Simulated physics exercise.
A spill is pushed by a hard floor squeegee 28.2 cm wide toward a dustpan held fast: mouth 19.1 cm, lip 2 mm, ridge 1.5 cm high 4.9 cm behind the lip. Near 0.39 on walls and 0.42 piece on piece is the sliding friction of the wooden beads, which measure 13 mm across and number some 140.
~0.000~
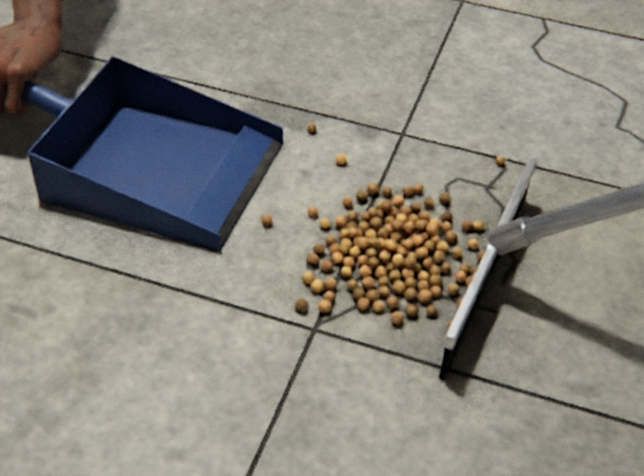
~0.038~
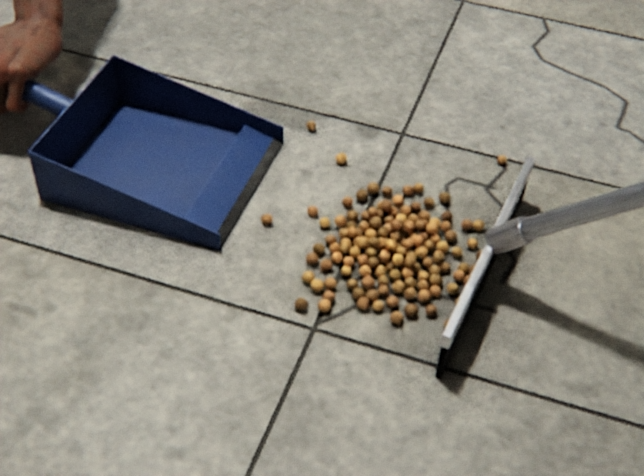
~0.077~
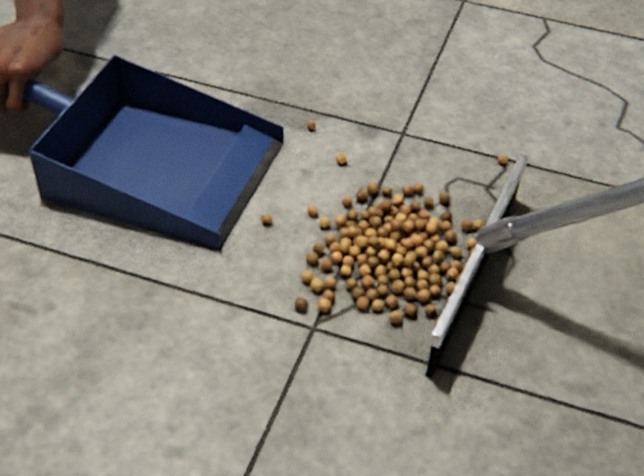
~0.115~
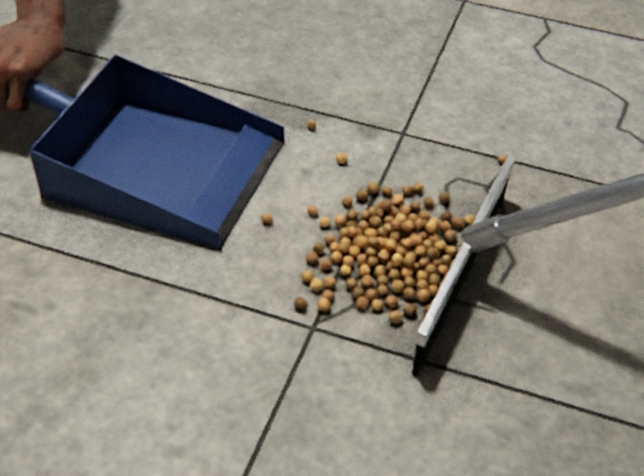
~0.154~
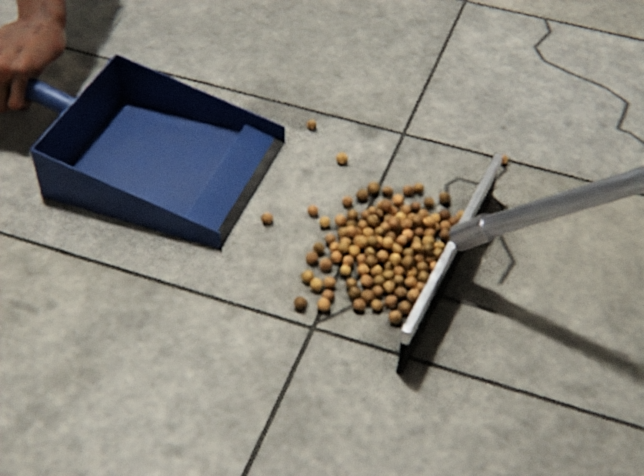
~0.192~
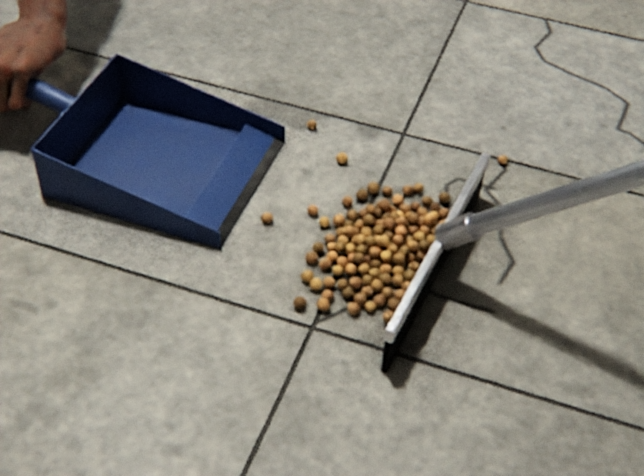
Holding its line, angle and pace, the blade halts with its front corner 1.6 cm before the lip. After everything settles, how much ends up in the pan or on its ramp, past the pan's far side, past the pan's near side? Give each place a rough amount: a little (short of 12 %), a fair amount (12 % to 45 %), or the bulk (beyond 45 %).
In the pan or on its ramp: A fair amount; past the pan's far side: A little; past the pan's near side: A fair amount.
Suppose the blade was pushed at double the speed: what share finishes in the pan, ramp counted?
About 30 per cent.
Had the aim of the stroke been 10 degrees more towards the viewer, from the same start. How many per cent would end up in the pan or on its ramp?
10 %.
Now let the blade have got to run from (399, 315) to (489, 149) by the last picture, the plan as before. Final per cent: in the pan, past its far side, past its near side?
Pan 45 % / far 15 % / near 15 %.
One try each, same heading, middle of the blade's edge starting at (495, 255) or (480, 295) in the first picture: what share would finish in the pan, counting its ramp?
30 and 15 per cent, roughly.
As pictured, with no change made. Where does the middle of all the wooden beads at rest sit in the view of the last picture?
Close to pixel (243, 207).
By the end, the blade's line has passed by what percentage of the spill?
I'd say close to 10 per cent.
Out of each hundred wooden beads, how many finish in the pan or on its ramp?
Estimate: Close to 20 %.
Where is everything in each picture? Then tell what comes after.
The first frame shows blade from (450, 342) to (531, 167), moved 0.0 cm, 0 of the pieces shifted so far; middle of the pieces at (396, 250); pan at (150, 167).
The second frame shows blade from (446, 341) to (528, 167), moved 0.3 cm, 0 of the pieces shifted so far; middle of the pieces at (396, 250).
The third frame shows blade from (437, 340) to (521, 166), moved 1.1 cm, 8 of the pieces shifted so far; middle of the pieces at (396, 250).
The fourth frame shows blade from (422, 339) to (509, 165), moved 2.4 cm, 18 of the pieces shifted so far; middle of the pieces at (396, 249).
The fifth frame shows blade from (406, 337) to (496, 164), moved 3.8 cm, 59 of the pieces shifted so far; middle of the pieces at (393, 249).
The sixth frame shows blade from (390, 336) to (484, 164), moved 5.2 cm, 98 of the pieces shifted so far; middle of the pieces at (380, 242); pan at (153, 164). Its pace works out near 0.37 m/s, heading 14 degrees towards the viewer's side.
Then, at 0.46 s, middle of the blade 13 cm from the lip; 0 % over the lip, far side 5 %, near side 20 %.
After 0.65 s, middle of the blade 6 cm from the lip; 5 % over the lip, far side 5 %, near side 25 %.
After 0.95 s, middle of the blade 3 cm from the lip; 20 % over the lip, far side 5 %, near side 25 %.
By 1.4 s all is still; pan 20 %, far side 5 %, near side 25 %, in front of the lip or behind the blade 45 %.
